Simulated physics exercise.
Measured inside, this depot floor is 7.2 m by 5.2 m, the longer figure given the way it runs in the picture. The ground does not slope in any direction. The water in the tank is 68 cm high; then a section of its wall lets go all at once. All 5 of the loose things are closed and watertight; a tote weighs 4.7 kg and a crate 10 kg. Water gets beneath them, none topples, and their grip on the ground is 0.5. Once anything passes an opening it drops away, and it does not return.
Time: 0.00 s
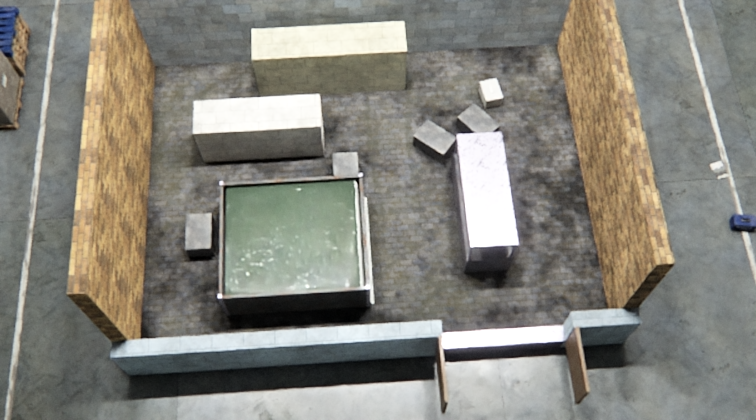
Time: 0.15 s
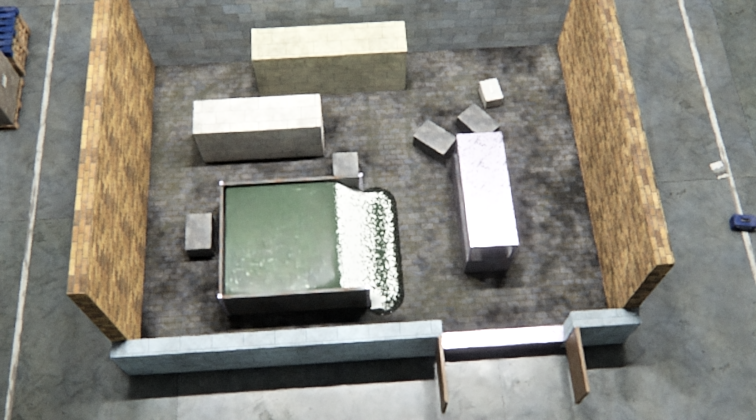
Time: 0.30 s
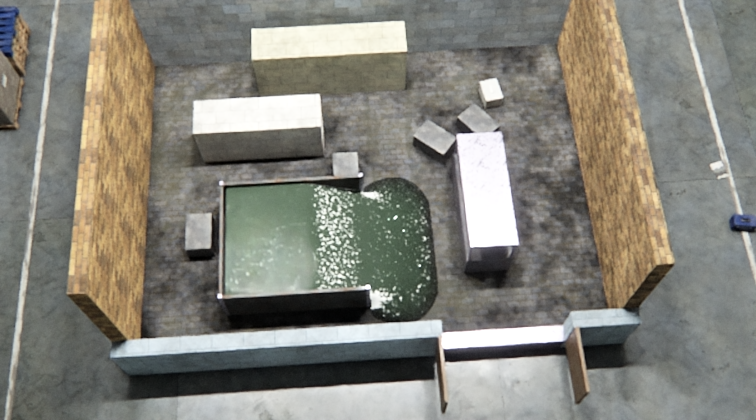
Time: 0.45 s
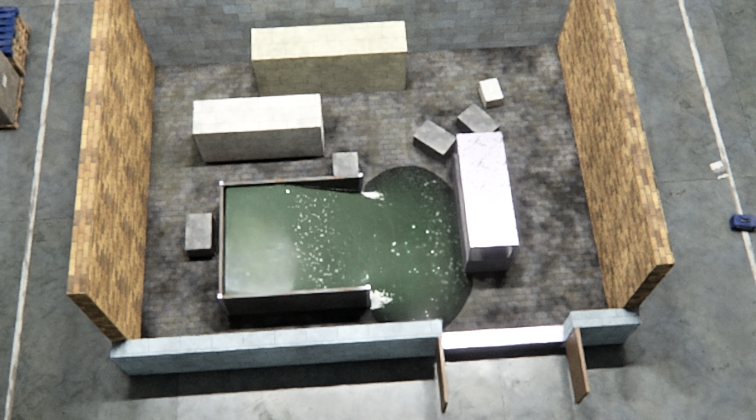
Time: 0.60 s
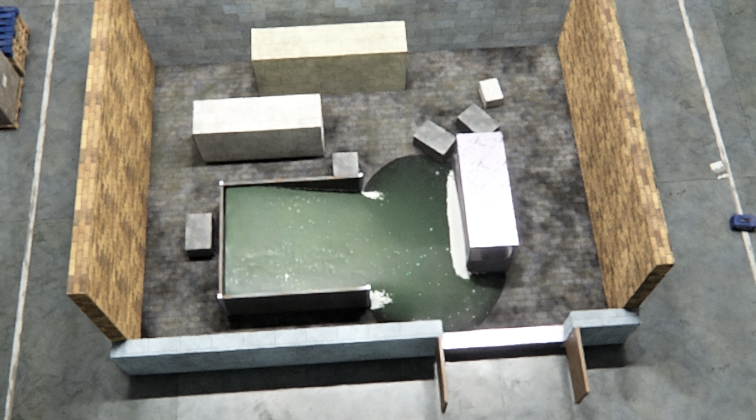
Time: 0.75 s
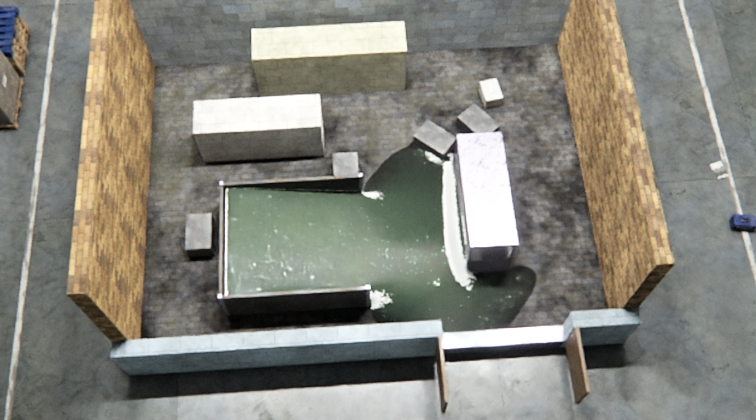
In the video, green water pours from the open right side of a rectangular tank, spreads across the dark paved floor, and meets a long white block, spreading around its near end while the surrounding blocks stay still.
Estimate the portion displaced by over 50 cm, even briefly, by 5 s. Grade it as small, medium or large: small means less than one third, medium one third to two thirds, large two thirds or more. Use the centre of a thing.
I would call it medium.
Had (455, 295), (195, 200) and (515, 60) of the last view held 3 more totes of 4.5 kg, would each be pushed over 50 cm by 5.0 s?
Sequence of outcomes: Crosses it, does not cross it, crosses it.
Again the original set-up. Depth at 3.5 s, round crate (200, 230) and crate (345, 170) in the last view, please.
0 and 1 cm.
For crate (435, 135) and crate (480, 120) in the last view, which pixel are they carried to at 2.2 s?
Near (422, 49) and (523, 108).
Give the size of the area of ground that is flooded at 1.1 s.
Some 11.5 m2 of it.
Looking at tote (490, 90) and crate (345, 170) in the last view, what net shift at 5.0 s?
In turn: 140 cm, 0 cm.
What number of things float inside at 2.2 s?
At that moment it comes to 1.
After 1.1 s 0 of 5 are over 50 cm from their spots; 0 afloat.
After 2.2 s 2 of 5 are over 50 cm from their spots; 1 afloat.
After 3.5 s 3 of 5 are over 50 cm from their spots; 2 afloat.
After 5.0 s 3 of 5 are over 50 cm from their spots, and 3 have been at some point; 3 afloat.
